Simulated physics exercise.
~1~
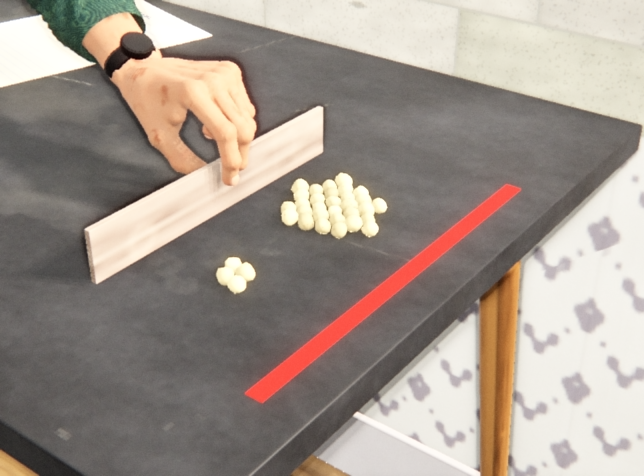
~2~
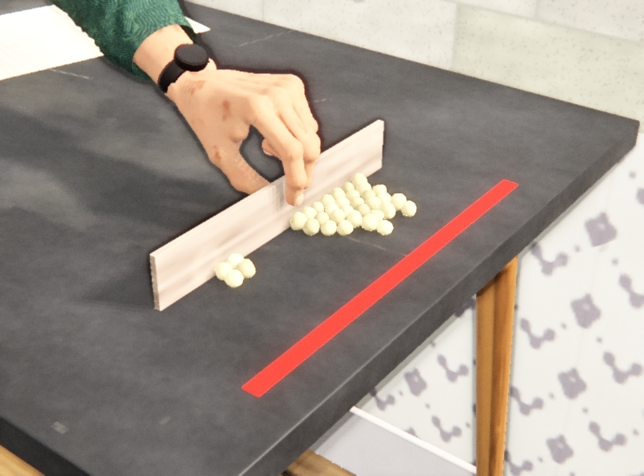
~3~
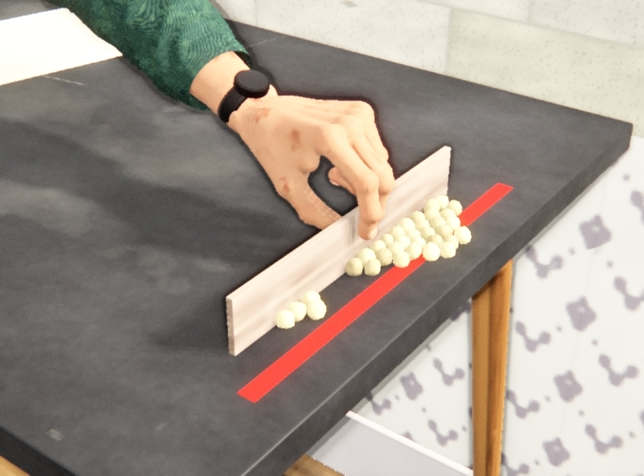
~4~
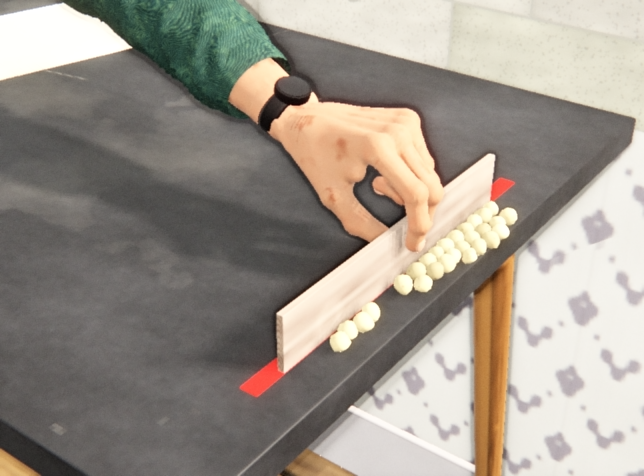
In this clip, a hand pushes an upright strip of wood rightward across a dark table, sweeping a small cluster and a larger cluster of pale round pieces over a line of red tape, ending with the strip at the tape and the pieces close to the table's edge.
